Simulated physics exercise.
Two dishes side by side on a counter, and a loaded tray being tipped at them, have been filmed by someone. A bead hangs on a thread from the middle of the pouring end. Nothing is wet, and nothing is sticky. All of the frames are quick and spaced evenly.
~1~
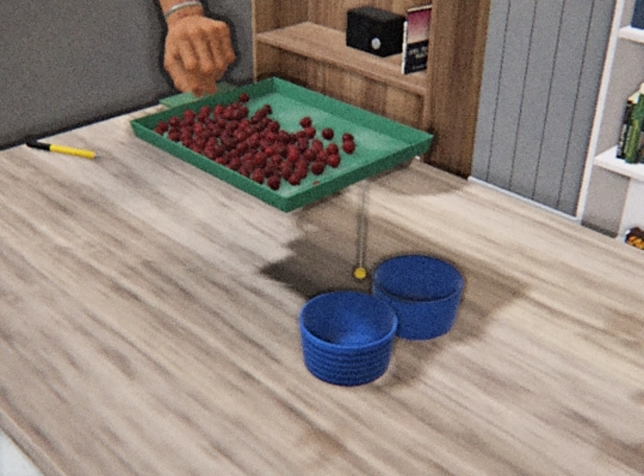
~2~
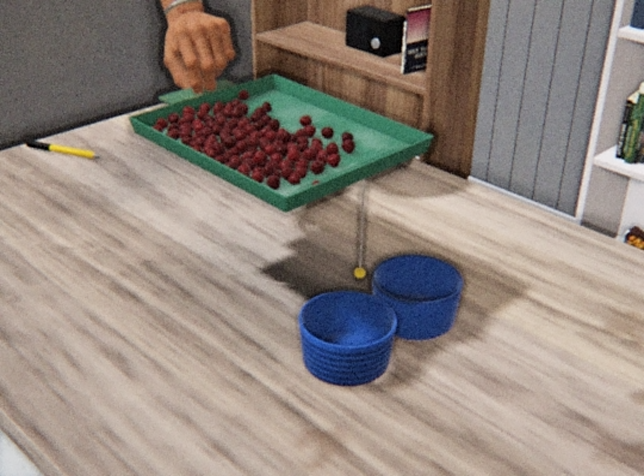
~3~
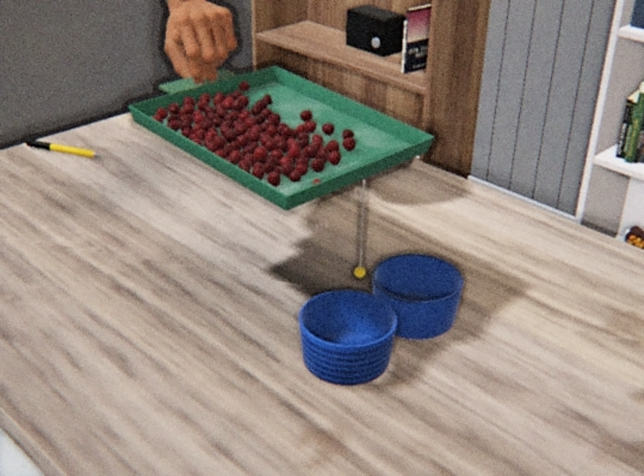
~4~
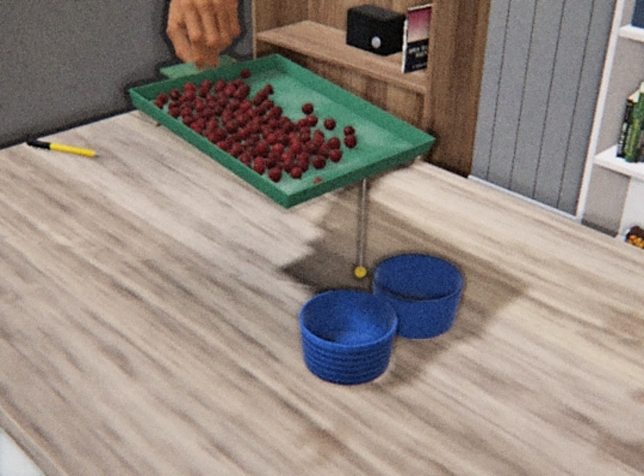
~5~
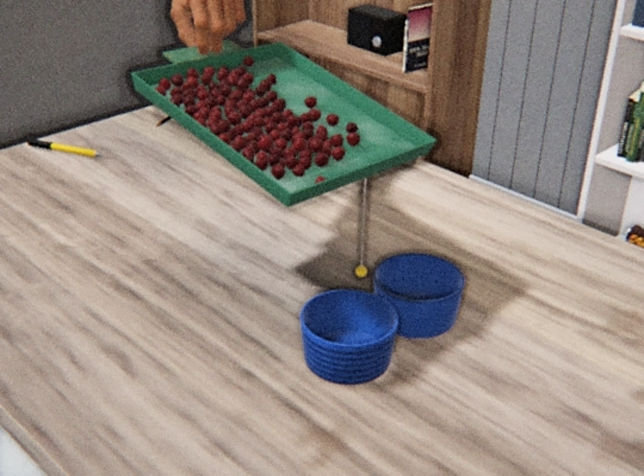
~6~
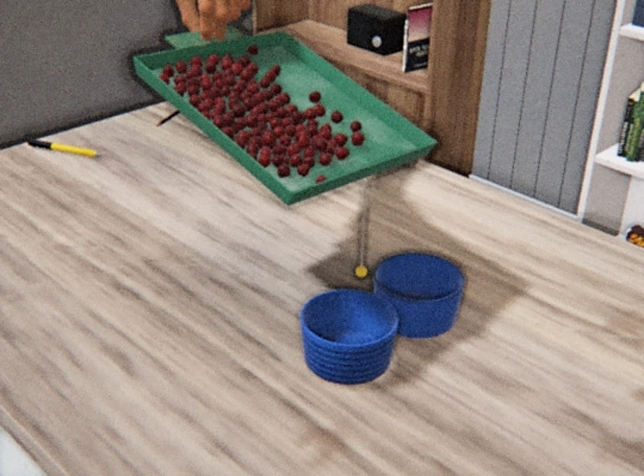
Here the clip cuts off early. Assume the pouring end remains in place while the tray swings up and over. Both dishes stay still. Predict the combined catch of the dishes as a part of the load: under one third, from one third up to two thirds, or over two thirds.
Predicted combined catch: One third up to two thirds.
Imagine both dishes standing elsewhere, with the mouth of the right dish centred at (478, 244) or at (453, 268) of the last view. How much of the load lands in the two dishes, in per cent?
60 and 80 in a hundred.
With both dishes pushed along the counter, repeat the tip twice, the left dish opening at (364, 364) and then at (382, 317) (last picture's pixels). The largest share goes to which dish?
Attempt 1: The one on the right side. Attempt 2: The one on the right side.
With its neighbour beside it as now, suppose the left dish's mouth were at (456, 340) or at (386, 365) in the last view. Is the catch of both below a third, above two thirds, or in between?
Case one, under a third; case two, less than a third.
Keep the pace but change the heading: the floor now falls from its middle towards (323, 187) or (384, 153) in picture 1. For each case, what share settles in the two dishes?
Lab note: Try one about 50 %, try two about 40 %.
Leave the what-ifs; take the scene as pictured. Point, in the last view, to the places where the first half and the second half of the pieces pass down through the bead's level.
I'd put it at roughly (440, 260), and after that at roughly (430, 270).
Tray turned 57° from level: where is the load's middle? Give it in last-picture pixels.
Somewhere about pixel (356, 129).
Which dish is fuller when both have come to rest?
It's the dish to the right that ends up fuller.
Soon after the last picture, tray tipped steeply; nearly all on the tray; a stray few in the right dish; a stray few in the air.
A little later, tray tipped right over; about half on the tray; a small part in the right dish; a small part outside both; about a quarter in the air.
Later still, tray tipped past a quarter turn; a small part in the left dish; about half in the right dish; about half outside both.
At rest, tray tipped past a quarter turn; a small part in the left dish; about half in the right dish; about half outside both.
